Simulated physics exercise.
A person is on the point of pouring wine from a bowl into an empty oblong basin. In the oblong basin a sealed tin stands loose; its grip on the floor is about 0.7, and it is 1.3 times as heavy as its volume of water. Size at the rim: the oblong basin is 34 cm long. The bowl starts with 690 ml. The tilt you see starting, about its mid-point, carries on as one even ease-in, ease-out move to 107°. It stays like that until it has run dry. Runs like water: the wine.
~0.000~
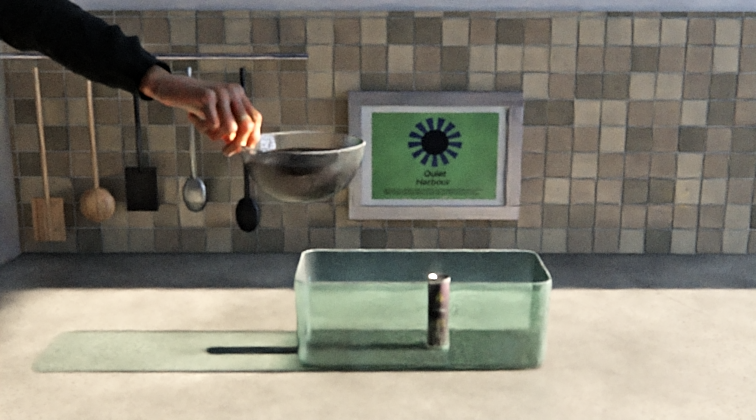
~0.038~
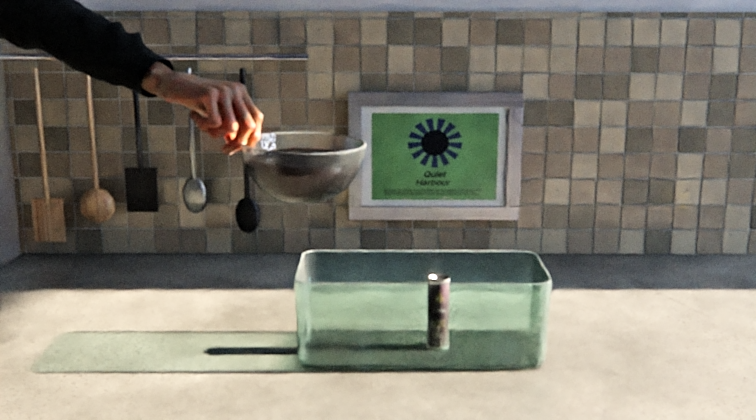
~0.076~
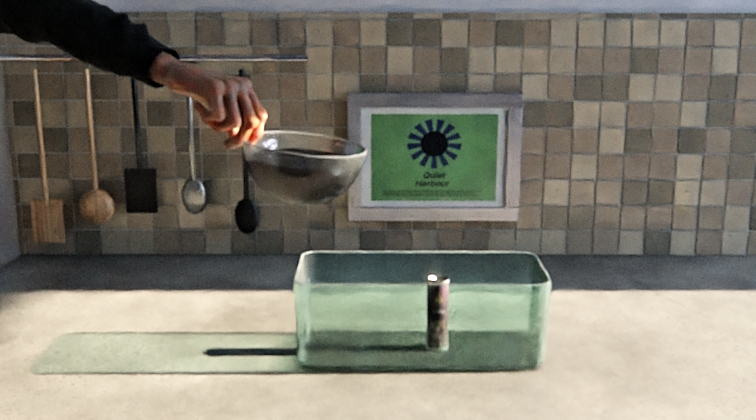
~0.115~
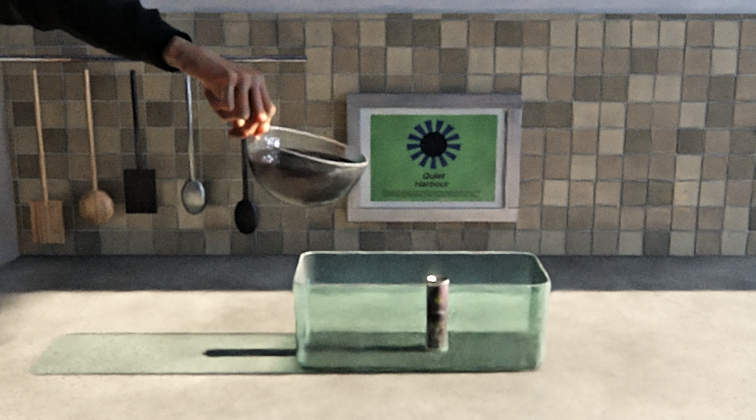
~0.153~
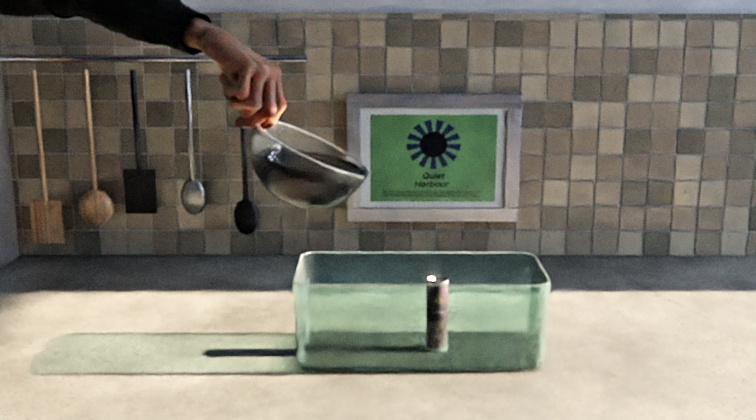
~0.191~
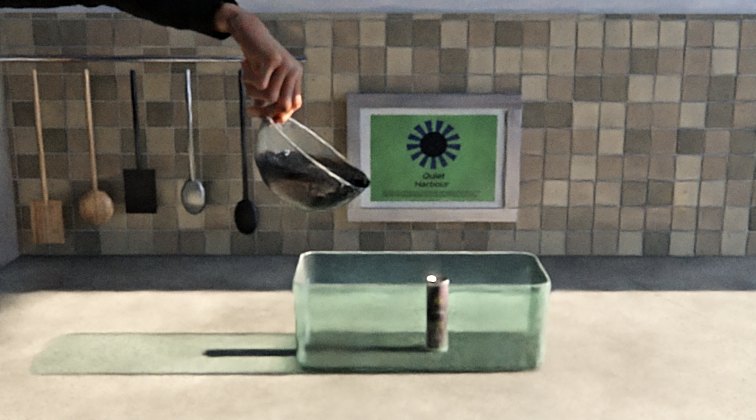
A hand tilts a glass bowl steeply rightward above an oblong basin with a tin inside.
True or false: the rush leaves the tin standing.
True.
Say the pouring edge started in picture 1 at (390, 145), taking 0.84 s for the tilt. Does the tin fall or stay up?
It does not tip.
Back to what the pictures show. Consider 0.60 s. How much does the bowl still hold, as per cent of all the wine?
I'd estimate some 0 per cent.
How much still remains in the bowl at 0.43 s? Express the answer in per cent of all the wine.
Roughly 6 %.
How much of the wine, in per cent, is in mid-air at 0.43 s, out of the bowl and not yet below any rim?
Roughly 34 %.
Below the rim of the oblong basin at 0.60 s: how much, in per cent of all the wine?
I'd put it at roughly 98 per cent.
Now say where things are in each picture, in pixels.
The first frame shows tilt 0°; pouring edge (364, 144); surface from (247, 157) to (359, 157); the oblong basin's rim runs from (299, 267) to (543, 267); the tin's top is at (439, 280).
The second frame shows tilt 2°; pouring edge (365, 146); surface from (248, 157) to (360, 159).
The third frame shows tilt 7°; pouring edge (366, 152); surface from (248, 155) to (360, 162).
The fourth frame shows tilt 15°; pouring edge (367, 162); surface from (251, 153) to (361, 166).
The fifth frame shows tilt 26°; pouring edge (367, 174); surface from (255, 152) to (365, 170).
The sixth frame shows tilt 38°; pouring edge (365, 188); surface from (258, 154) to (353, 172); 3 per cent is over the edge.
Then, 0.43 s in, the tilt is 105° and 6 per cent is still to pour; the tin stands where it began.
Then, 0.60 s in, the tilt is 107° and 0 per cent is still to pour; the tin stands where it began.
Then, 0.77 s in, the tilt is 107° and 0 per cent is still to pour; the tin stands where it began.
Then, 0.97 s in, the tilt is 107° and 0 per cent is still to pour; the tin stands where it began.
Finally, the tin stands where it began.
